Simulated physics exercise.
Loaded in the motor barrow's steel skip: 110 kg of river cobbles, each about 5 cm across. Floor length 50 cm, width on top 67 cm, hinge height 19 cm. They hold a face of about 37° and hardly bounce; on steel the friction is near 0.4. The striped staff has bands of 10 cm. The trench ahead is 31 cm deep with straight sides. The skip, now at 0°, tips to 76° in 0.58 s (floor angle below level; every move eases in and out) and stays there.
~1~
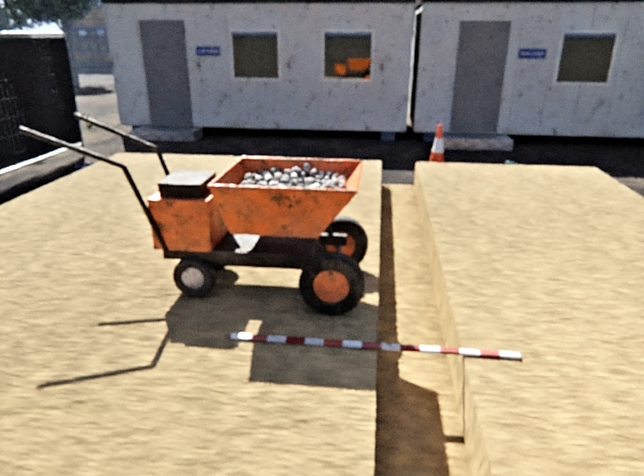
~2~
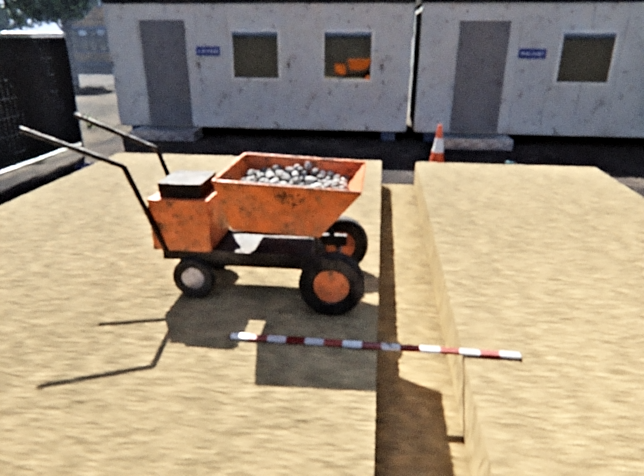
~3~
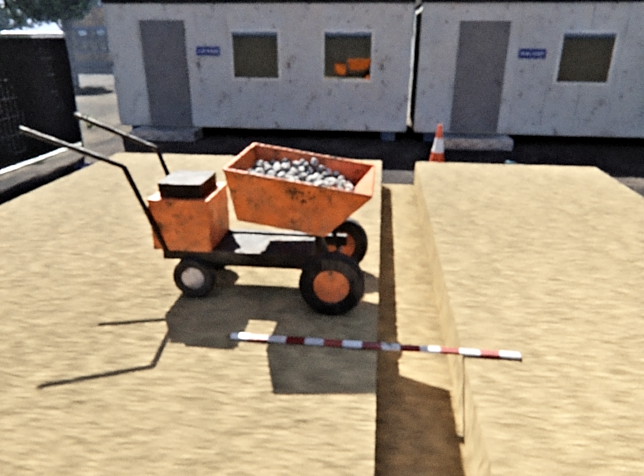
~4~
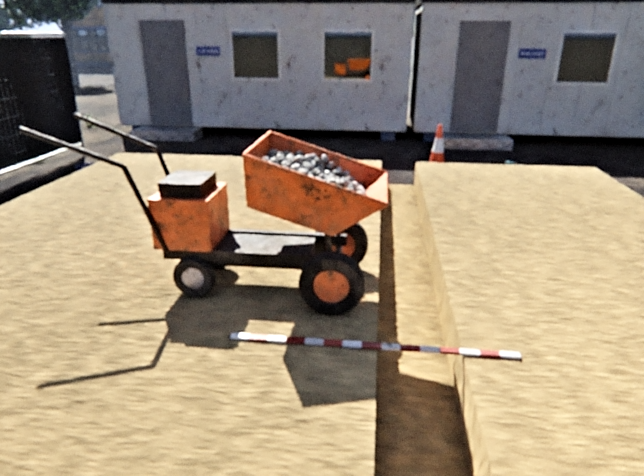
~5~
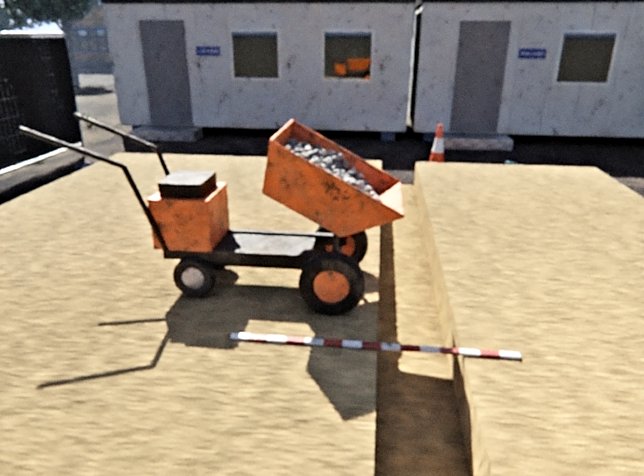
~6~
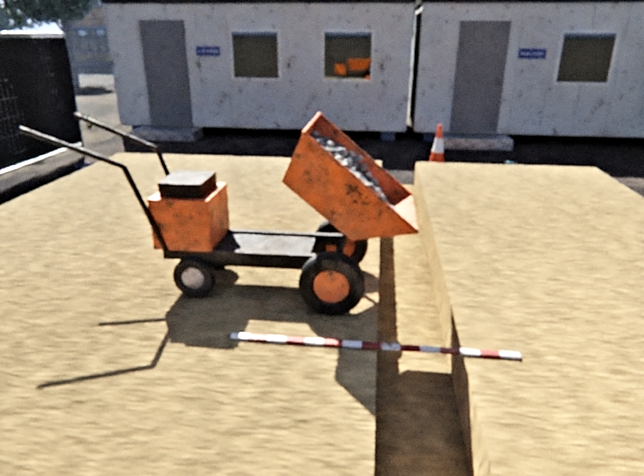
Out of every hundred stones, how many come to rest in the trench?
Close to 19 in a hundred.
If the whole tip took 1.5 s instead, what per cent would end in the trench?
It would be near 40 per cent.
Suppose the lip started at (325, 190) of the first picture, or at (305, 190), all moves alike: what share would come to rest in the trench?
Near 55 per cent from the first place, 75 from the second.
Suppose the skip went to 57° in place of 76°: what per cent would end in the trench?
Then about 15 per cent.
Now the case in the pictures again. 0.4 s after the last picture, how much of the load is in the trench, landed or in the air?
Some 5 per cent.
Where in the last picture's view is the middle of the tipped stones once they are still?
Around (502, 295).
Then, 0.1 s after the last picture the floor is at 63°, 100 % in the skip; the foremost stones are at (416, 240).
Then, 0.4 s after the last picture the floor is at 76°, 57 % in the skip, 5 % in the trench, 38 % past the trench; the foremost stones are at (494, 290).
Then, 0.7 s after the last picture the floor is at 76°, 5 % in the skip, 12 % in the trench, 83 % past the trench; the foremost stones are past the picture's edge.
Then, 2.7 s after the last picture the floor is at 76°, 0 % in the skip, 19 % in the trench, 81 % past the trench; the foremost stones are past the picture's edge.
